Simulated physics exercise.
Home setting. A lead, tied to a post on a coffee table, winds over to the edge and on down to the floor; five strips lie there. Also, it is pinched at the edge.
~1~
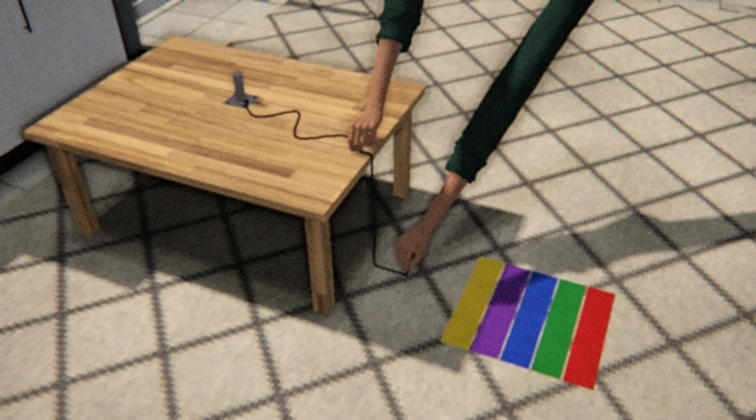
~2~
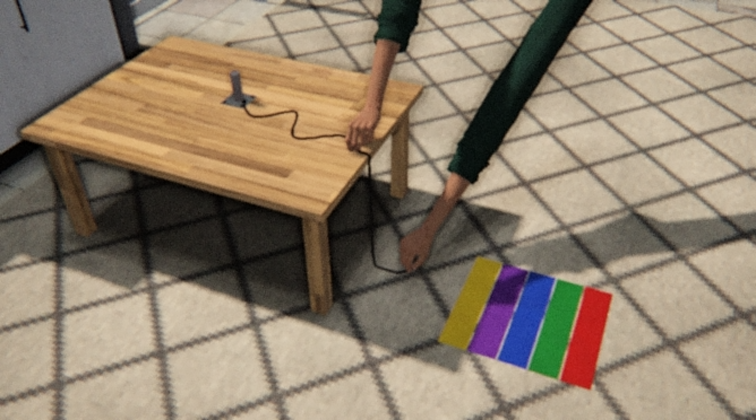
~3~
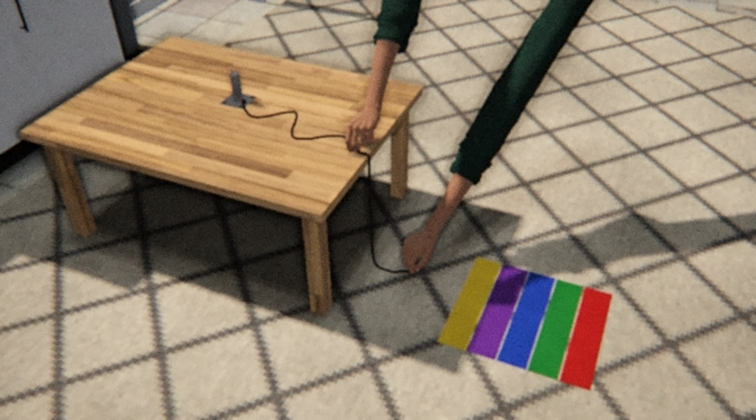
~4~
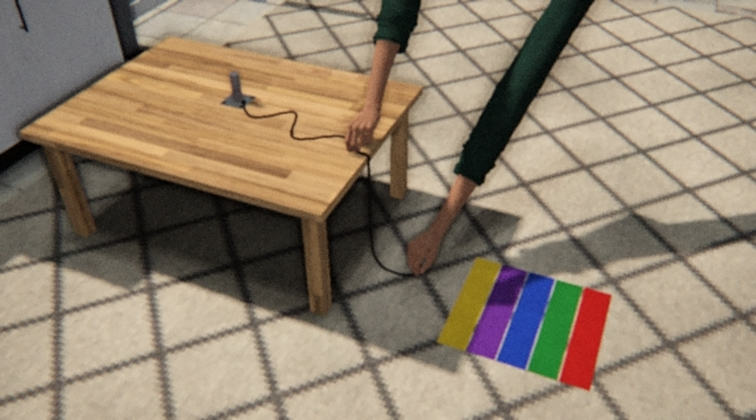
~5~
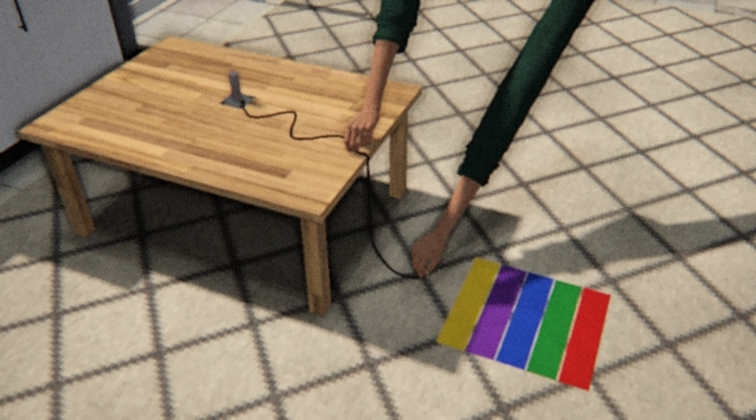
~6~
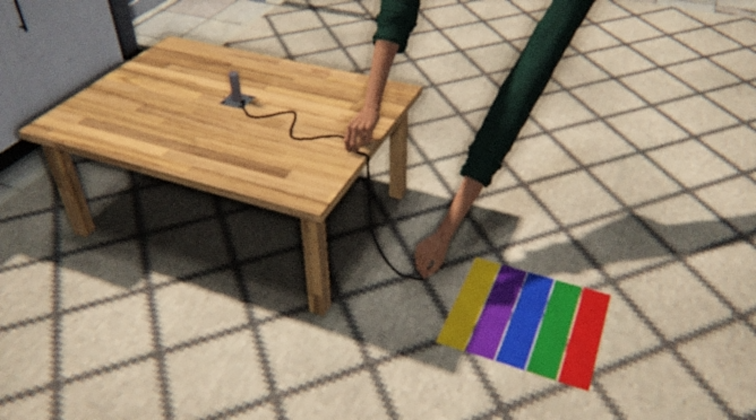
Hand pinching a dark cord at a coffee table's edge while the other slowly draws its end right toward five coloured strips.
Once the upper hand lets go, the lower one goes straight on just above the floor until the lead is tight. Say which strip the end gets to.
It gets to the green strip.
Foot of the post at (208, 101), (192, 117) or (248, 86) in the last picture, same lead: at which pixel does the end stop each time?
Roughly (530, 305), then (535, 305), then (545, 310).
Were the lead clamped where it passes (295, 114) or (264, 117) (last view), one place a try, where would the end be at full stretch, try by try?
In order of the tries, it's near (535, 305) and near (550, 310).
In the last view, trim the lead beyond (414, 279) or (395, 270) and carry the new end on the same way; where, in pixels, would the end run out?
Roughly (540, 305), then roughly (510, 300).
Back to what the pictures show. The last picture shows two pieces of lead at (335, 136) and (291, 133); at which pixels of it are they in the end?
The first moves to (376, 156), the second to (332, 136).
A little later, end near (508, 298); over purple.
Next, end near (542, 308); over blue.
When it is tight, end near (564, 315); over green. The end stops over the green strip.
